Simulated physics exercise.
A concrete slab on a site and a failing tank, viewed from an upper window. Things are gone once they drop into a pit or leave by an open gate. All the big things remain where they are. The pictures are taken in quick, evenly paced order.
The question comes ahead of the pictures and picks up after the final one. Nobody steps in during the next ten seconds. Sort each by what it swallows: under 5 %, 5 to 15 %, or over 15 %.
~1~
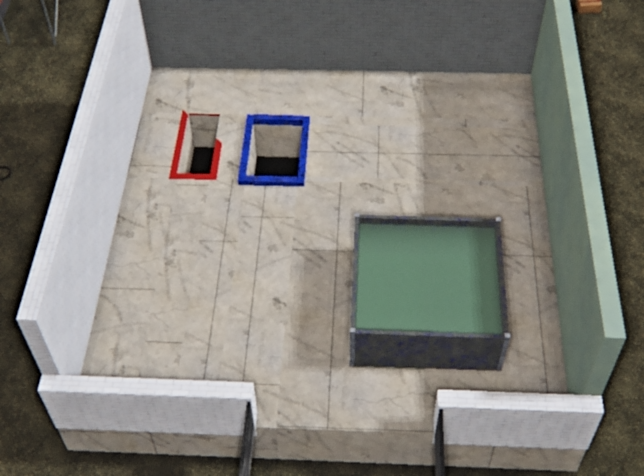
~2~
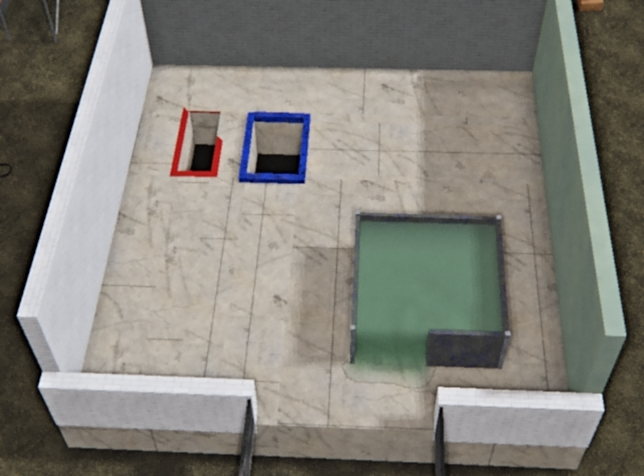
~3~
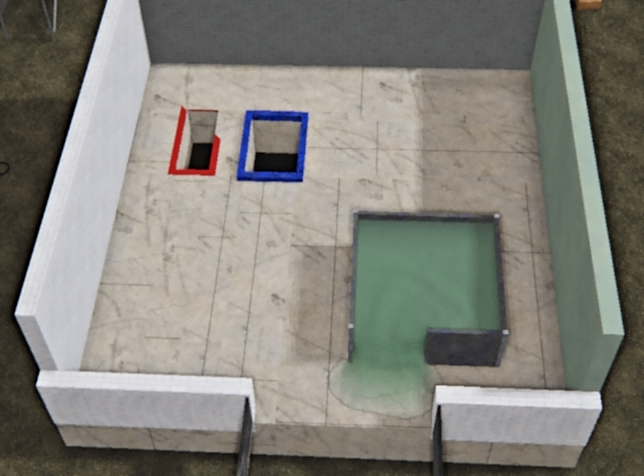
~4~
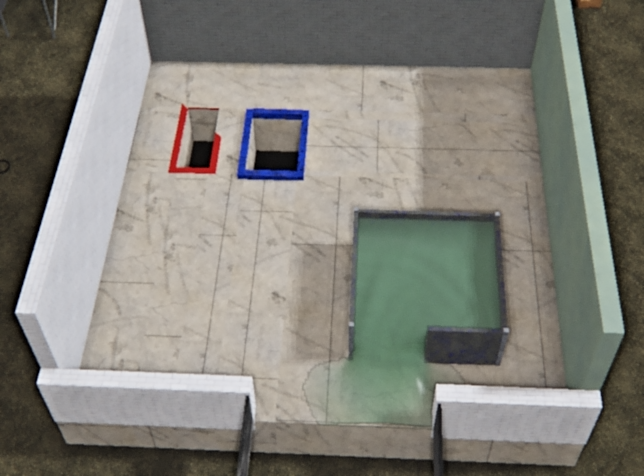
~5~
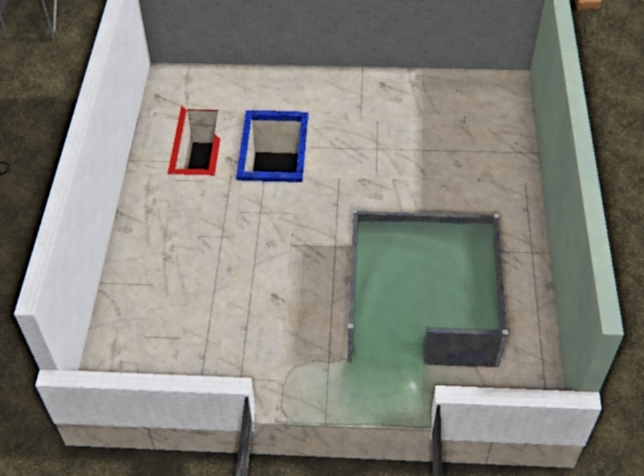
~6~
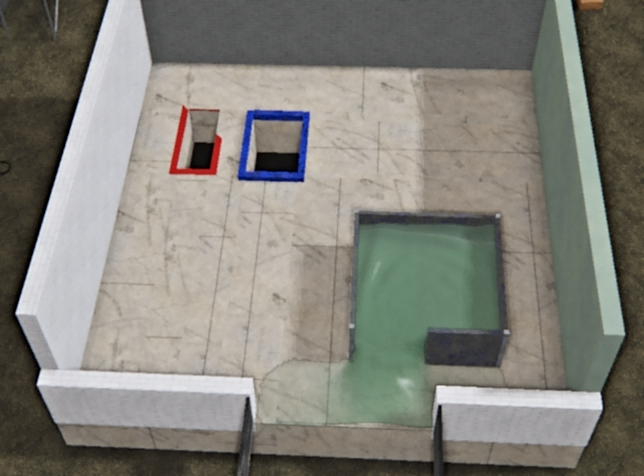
Sorted: Gate over 15 %, red pit under 5 %, blue pit under 5 %.
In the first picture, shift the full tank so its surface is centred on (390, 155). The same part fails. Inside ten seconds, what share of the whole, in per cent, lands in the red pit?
Within ten seconds roughly 6 percent of the total ends in the red pit.
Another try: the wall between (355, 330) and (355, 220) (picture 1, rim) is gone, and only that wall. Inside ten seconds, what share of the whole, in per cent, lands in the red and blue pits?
In percent: Red 25, blue 0.
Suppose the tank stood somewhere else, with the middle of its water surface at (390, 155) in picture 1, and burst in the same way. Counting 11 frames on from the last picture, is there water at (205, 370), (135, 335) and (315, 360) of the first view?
In order: Inundated, then inundated, then inundated.
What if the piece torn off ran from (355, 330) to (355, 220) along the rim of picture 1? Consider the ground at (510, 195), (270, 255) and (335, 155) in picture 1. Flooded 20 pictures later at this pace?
Well, the first is missed by the spill, the next hit by the spill, the last missed by the spill.
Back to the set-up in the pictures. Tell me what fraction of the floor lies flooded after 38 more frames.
Near 15 in a hundred.
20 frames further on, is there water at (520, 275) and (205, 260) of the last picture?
Taking them as listed, one is inundated and the next is left untouched.
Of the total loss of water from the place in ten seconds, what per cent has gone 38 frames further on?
I'd estimate close to 85 per cent.
A moment on, water covers 10 % of the floor; the gate 21 %, the red pit 0 %, the blue pit 0 %.
Next, water covers 10 % of the floor; the gate 37 %, the red pit 0 %, the blue pit 0 %.
Then, water covers 10 % of the floor; the gate 54 %, the red pit 0 %, the blue pit 0 %.
Later, water covers 15 % of the floor; the gate 71 %, the red pit 0 %, the blue pit 0 %.
In the end, water covers 15 % of the floor; the gate 83 %, the red pit 0 %, the blue pit 0 %.
